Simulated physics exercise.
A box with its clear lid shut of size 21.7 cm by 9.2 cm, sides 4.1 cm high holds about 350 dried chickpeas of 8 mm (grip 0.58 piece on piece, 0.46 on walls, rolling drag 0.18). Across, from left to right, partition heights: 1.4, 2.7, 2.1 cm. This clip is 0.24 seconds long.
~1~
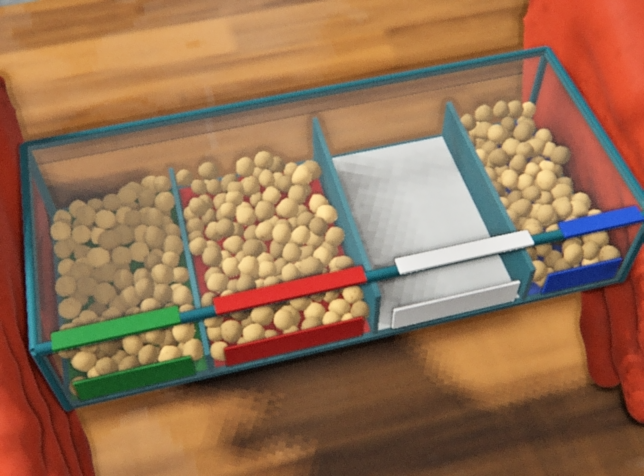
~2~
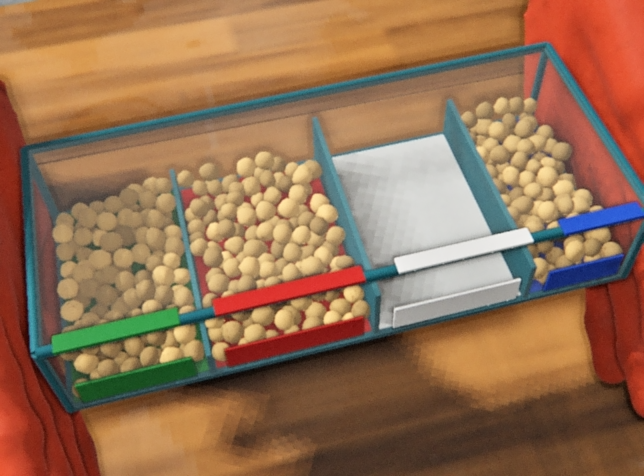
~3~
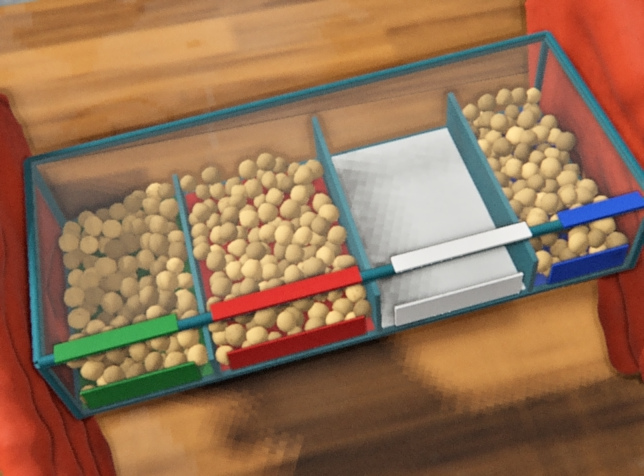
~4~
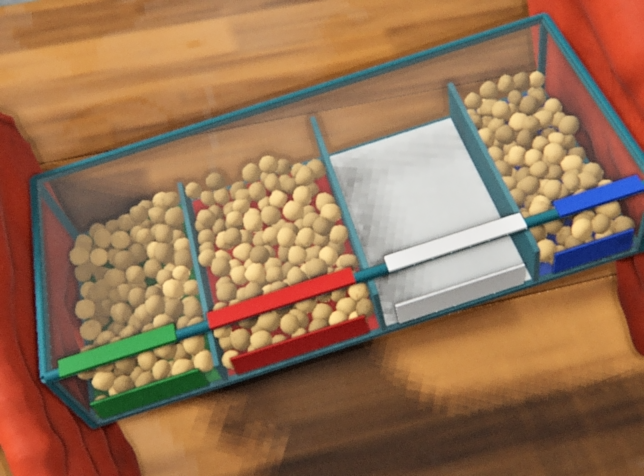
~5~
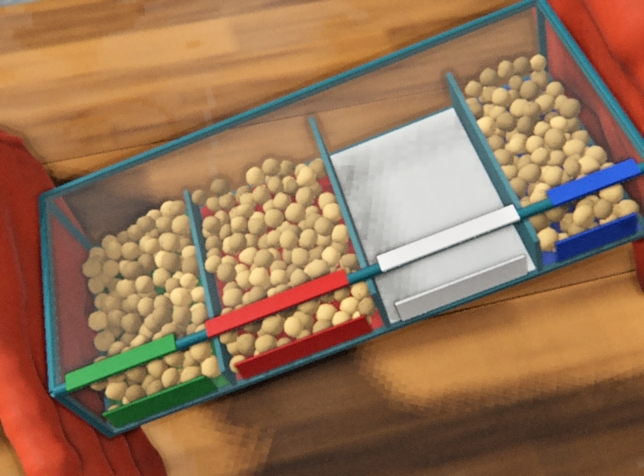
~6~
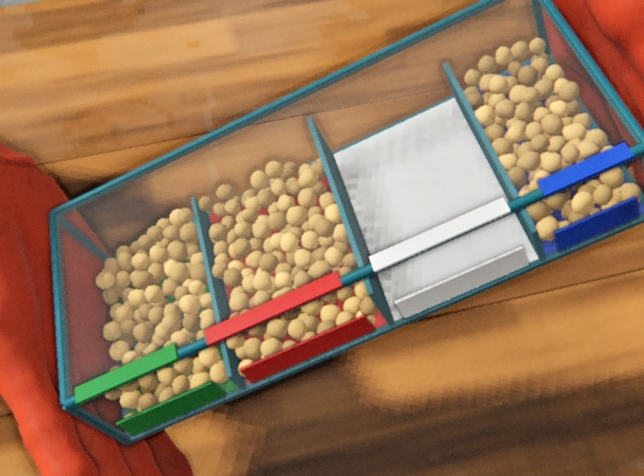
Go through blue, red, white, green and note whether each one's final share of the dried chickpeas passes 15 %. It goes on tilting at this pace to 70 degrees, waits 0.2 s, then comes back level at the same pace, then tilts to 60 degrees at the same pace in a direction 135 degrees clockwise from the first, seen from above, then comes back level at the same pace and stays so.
Blue compartment passes it, red compartment passes it, white compartment stays at or below it, green compartment passes it.
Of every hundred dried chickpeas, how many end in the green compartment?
About 35 per cent.
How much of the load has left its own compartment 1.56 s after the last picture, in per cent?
Displaced share at the given time: Approx. 10 %.
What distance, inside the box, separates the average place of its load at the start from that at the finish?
From start to finish it ends up roughly 1.0 cm away.
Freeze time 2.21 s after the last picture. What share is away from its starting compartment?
Fraction displaced at the given time: Approx. 10 %.
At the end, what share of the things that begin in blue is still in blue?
It comes to around 90 per cent.
Then, 0.85 s after the last picture, tilt 58 degrees; blue 30 %, red 30 %, green 40 %; middle of all pieces near (322, 253).
Then, 1.56 s after the last picture, tilt 11 degrees; blue 30 %, red 30 %, green 40 %; middle of all pieces near (272, 240).
Then, 2.21 s after the last picture, tilt 48 degrees; blue 30 %, red 35 %, white 5 %, green 35 %; middle of all pieces near (291, 226).
Then, 2.83 s after the last picture, tilt 0 degrees; blue 30 %, red 35 %, white 5 %, green 35 %; middle of all pieces near (305, 216).
In the end, blue 30 %, red 35 %, white 5 %, green 35 %.
